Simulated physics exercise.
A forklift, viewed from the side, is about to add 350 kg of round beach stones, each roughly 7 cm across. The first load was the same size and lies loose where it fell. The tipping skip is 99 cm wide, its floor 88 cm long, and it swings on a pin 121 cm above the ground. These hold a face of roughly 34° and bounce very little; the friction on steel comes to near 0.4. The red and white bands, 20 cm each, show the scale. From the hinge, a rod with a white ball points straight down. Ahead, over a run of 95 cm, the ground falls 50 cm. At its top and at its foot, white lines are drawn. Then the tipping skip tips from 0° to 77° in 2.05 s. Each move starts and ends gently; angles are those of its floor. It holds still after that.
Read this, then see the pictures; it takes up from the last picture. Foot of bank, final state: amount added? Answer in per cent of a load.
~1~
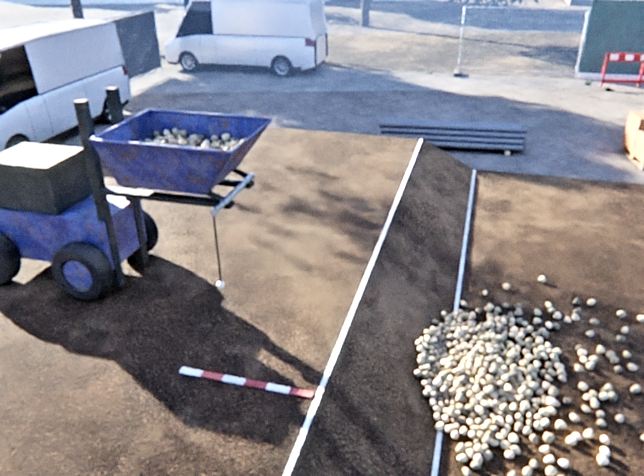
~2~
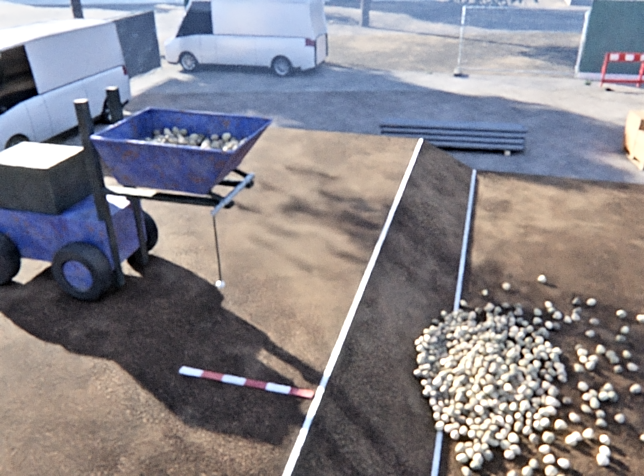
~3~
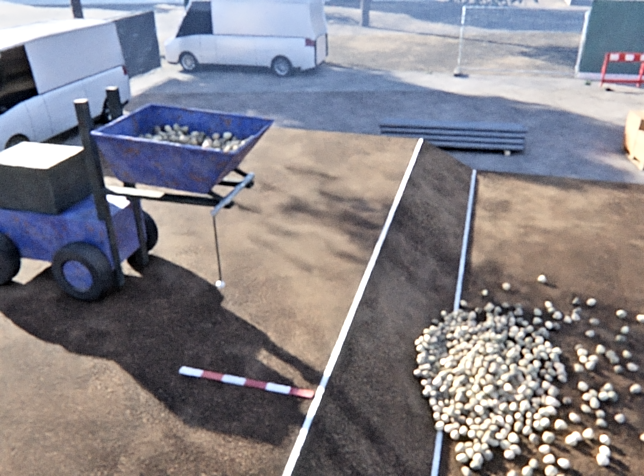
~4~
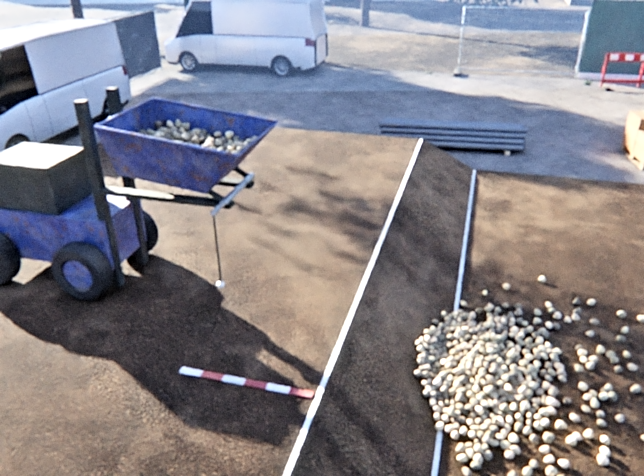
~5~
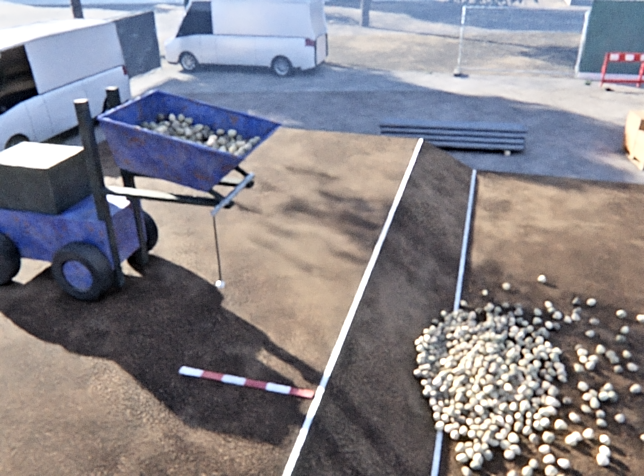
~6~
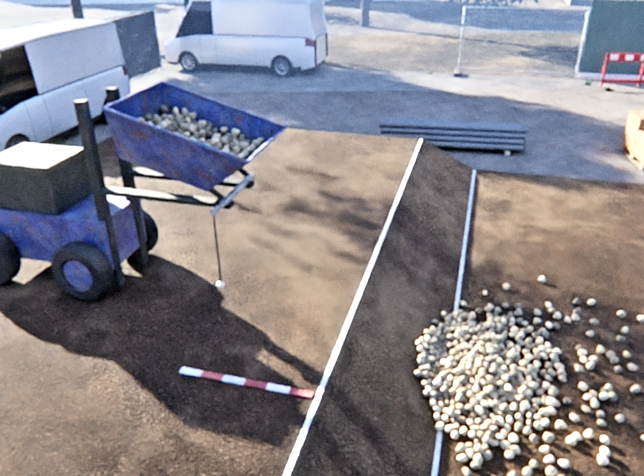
Close to 41 parts in a hundred.
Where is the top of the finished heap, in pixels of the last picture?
Somewhere close to (336, 305).
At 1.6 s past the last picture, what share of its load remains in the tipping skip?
Held: Around 35 % of the load.
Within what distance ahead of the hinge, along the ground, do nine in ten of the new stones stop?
About 250 cm.
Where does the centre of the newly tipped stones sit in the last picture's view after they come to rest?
I'd say close to (436, 351).
Then, 0.9 s after the last picture the floor is at 65°; in per cent of one load, 100 in the tipping skip, 12 on the top or the slope, 86 at the foot of the bank; the foremost stones are past the picture's edge.
Then, 1.6 s after the last picture the floor is at 77°; in per cent of one load, 36 in the tipping skip, 76 on the top or the slope, 86 at the foot of the bank; the foremost stones are past the picture's edge.
Then, 1.9 s after the last picture the floor is at 77°; in per cent of one load, 11 in the tipping skip, 94 on the top or the slope, 93 at the foot of the bank; the foremost stones are past the picture's edge.
Then, 4.5 s after the last picture the floor is at 77°; in per cent of one load, 0 in the tipping skip, 71 on the top or the slope, 127 at the foot of the bank; the foremost stones are past the picture's edge. Net gain at the foot of the bank, 41.
